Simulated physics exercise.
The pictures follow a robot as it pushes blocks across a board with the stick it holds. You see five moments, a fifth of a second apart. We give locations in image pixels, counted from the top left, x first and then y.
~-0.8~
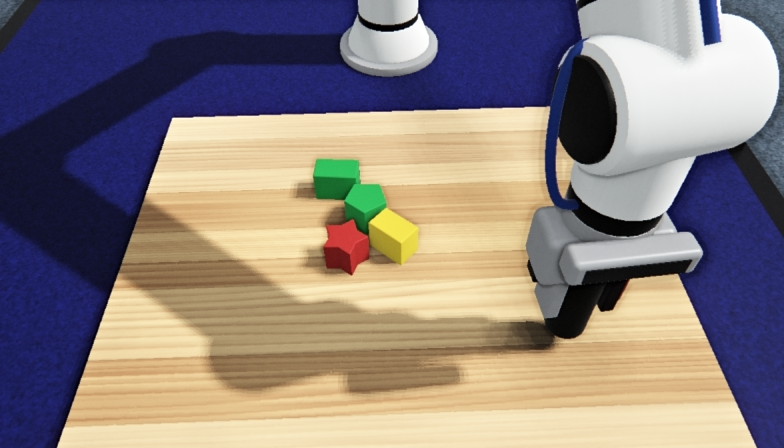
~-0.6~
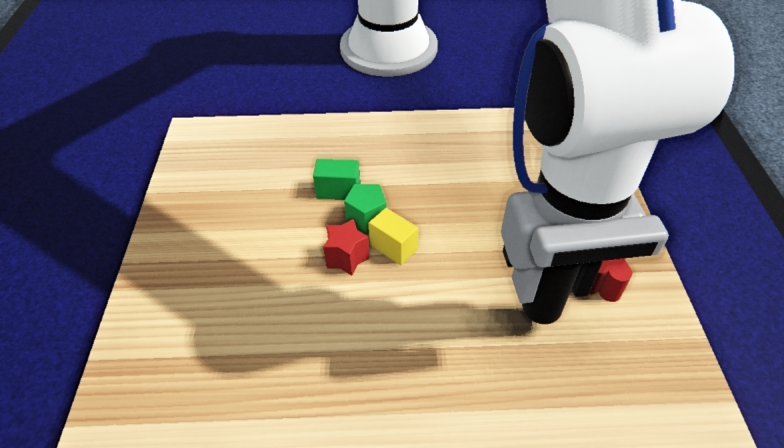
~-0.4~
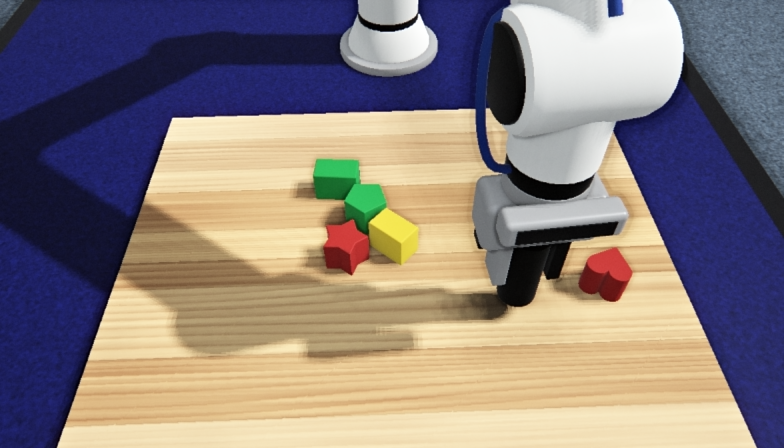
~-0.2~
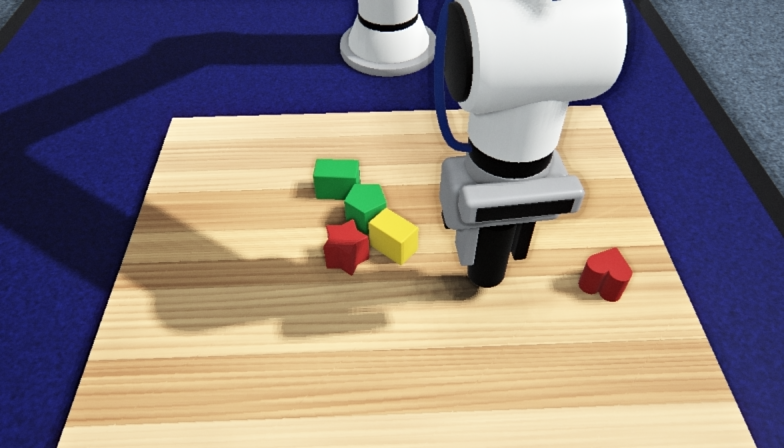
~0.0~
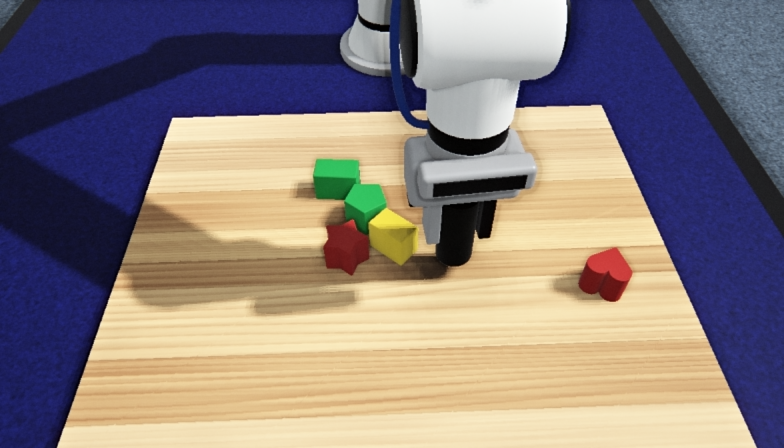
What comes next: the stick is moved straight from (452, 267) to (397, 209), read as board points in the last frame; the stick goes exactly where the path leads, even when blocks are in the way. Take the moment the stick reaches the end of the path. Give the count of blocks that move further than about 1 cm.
I count one.
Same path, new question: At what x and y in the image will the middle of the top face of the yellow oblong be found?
(376, 216)
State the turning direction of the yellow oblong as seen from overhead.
Against the clock.
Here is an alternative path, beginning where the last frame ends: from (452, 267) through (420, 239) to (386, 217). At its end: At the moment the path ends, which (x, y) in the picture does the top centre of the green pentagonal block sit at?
For the centre of its top, I'd go with (348, 189).
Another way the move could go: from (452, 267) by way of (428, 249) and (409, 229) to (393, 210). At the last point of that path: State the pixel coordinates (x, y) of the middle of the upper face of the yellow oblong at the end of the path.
Answer: (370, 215).
On the path given first. One third of the way, stick at (433, 233); yellow oblong at (390, 223).
Two thirds of the way, stick at (414, 214); green pentagonal block at (363, 195); yellow oblong at (378, 218), turned 55° anticlockwise.
At the end, stick at (397, 196); green oblong unmoved; green pentagonal block at (362, 194); yellow oblong at (376, 216), turned 70° anticlockwise.
